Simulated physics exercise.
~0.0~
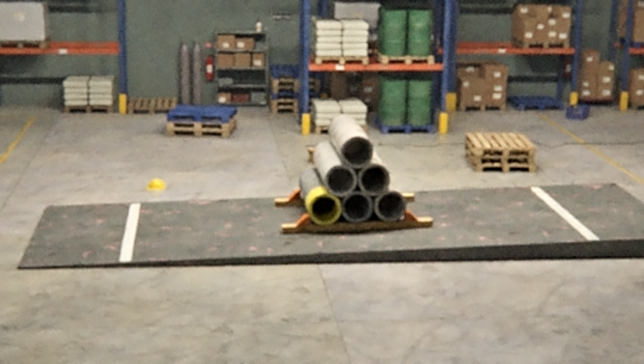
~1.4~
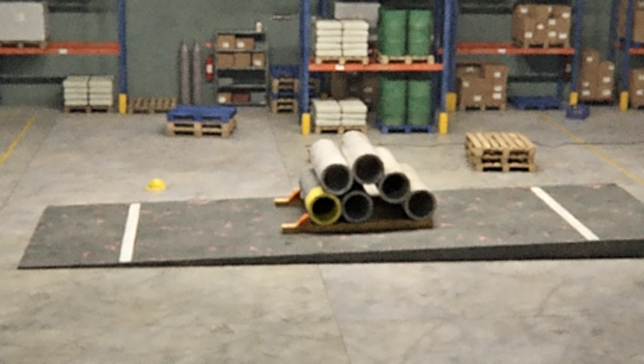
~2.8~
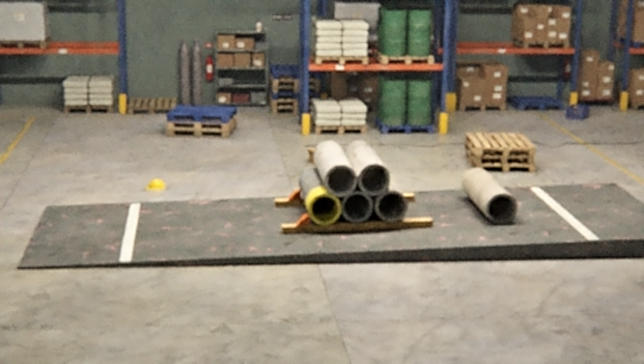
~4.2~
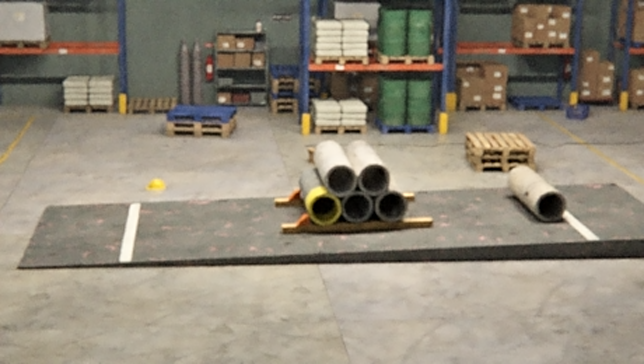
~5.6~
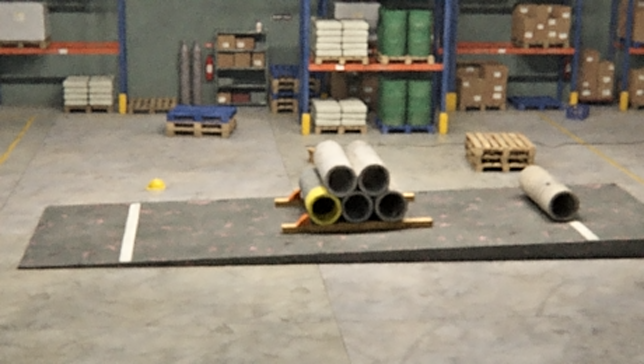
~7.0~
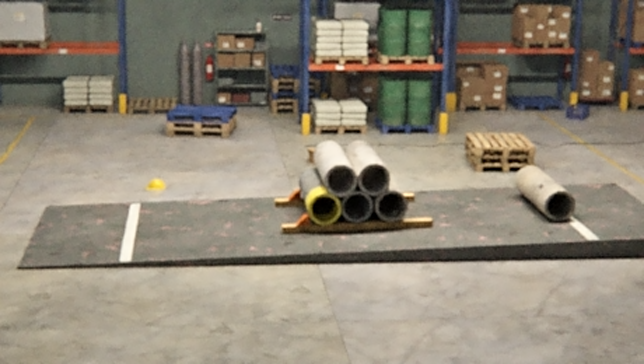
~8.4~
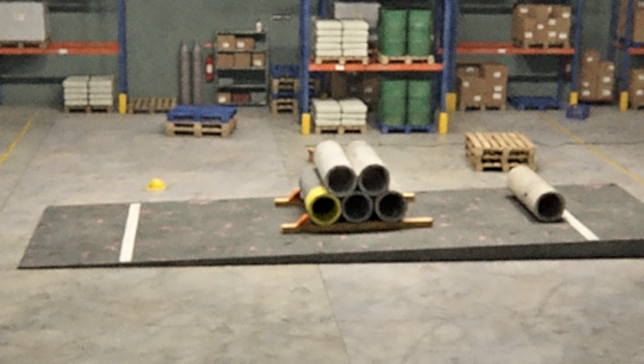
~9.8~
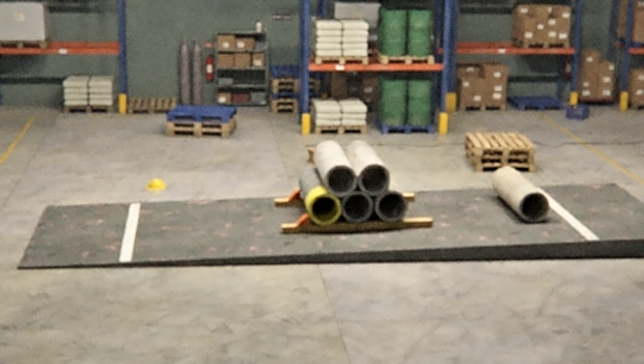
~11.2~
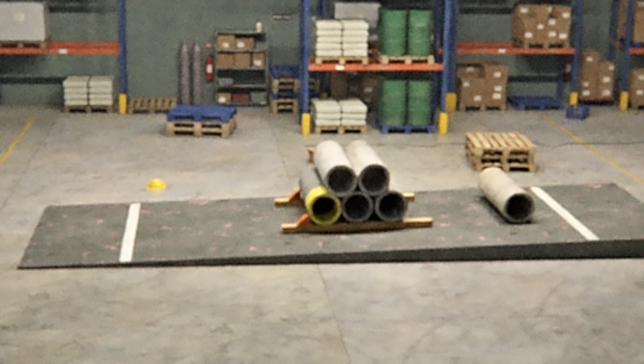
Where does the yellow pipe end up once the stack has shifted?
The yellow pipe is still on top of the wooden bearers, at the lower left of the remaining stack.
